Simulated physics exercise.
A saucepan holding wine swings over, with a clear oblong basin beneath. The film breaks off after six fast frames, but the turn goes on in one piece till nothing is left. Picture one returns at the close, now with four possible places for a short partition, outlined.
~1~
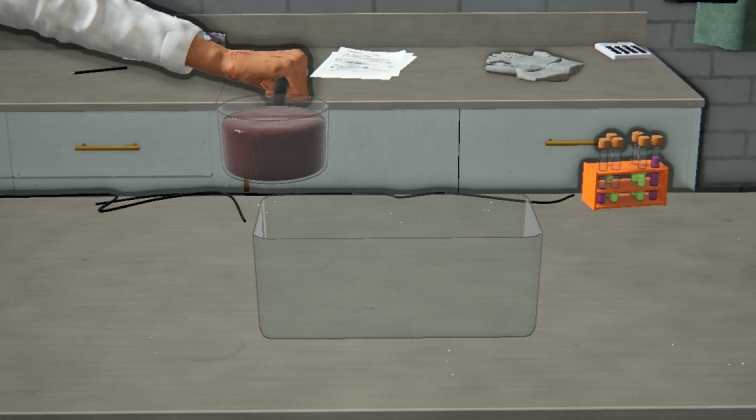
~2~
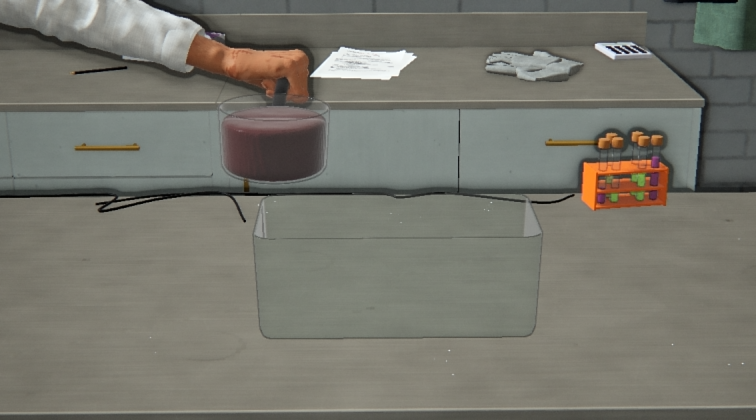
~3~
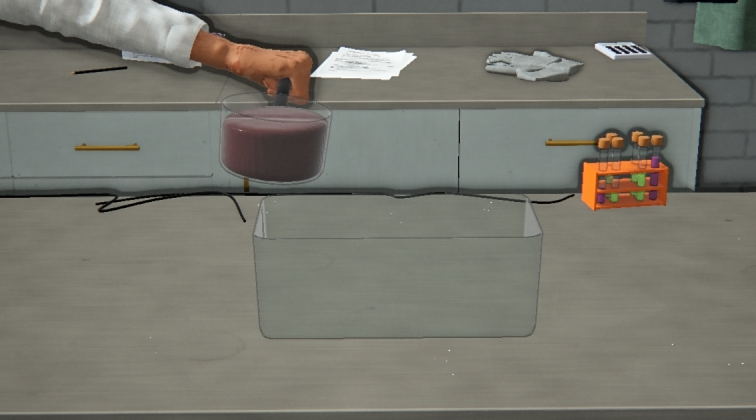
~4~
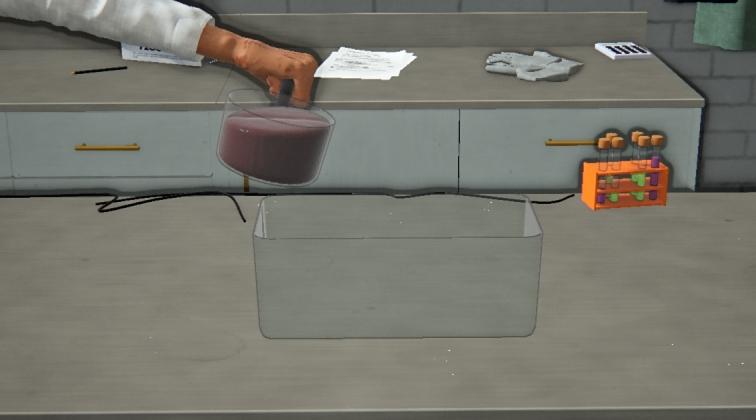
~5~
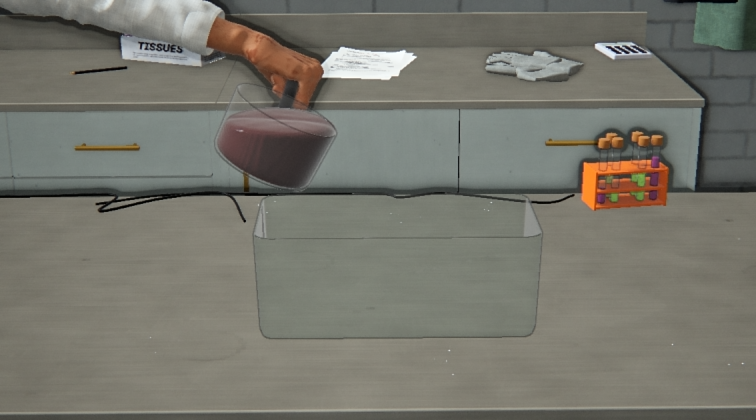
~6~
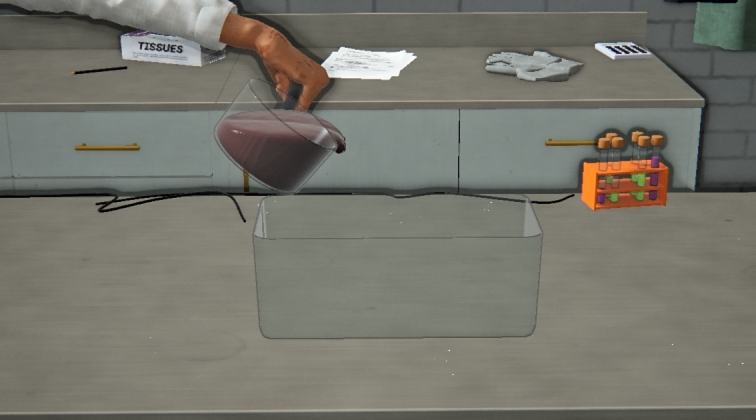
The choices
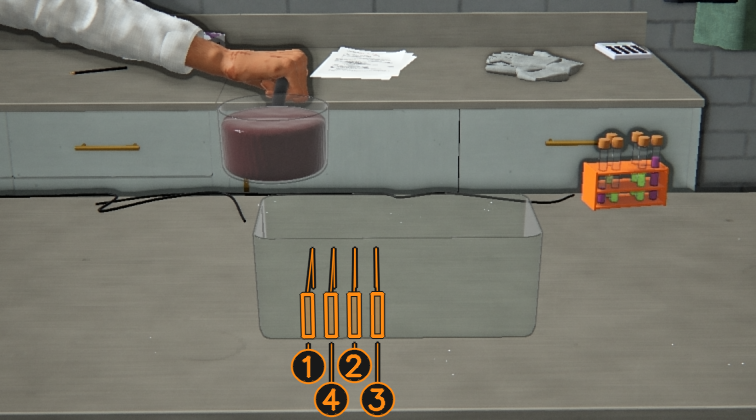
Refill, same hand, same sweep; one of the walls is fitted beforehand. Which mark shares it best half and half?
I would pick position 3.
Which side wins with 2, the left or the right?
The right side.
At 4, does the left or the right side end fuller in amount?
The right one.
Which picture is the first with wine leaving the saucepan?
In picture 5.
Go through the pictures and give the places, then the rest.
The first frame shows upright, lip at (326, 106); basin from (259, 336) to (536, 334); nothing has left yet.
The second frame shows upright, lip at (327, 107); nothing has left yet.
The third frame shows tipped about 7°, lip at (330, 112); nothing has left yet.
The fourth frame shows tipped about 15°, lip at (333, 120); nothing has left yet.
The fifth frame shows tipped about 26°, lip at (335, 132); wine is over the lip, down to (335, 132).
The sixth frame shows tipped about 39°, lip at (335, 144); wine is over the lip, down to (340, 149).
On the marked copy, 1 at (308, 344); 2 at (354, 343); 3 at (377, 343); 4 at (331, 343).
Choosing 1, about 3 % ends left of the wall and 97 % right of it.
Choosing 2, about 11 % ends left of the wall and 89 % right of it.
Choosing 3, about 53 % ends left of the wall and 46 % right of it.
Choosing 4, about 4 % ends left of the wall and 96 % right of it.
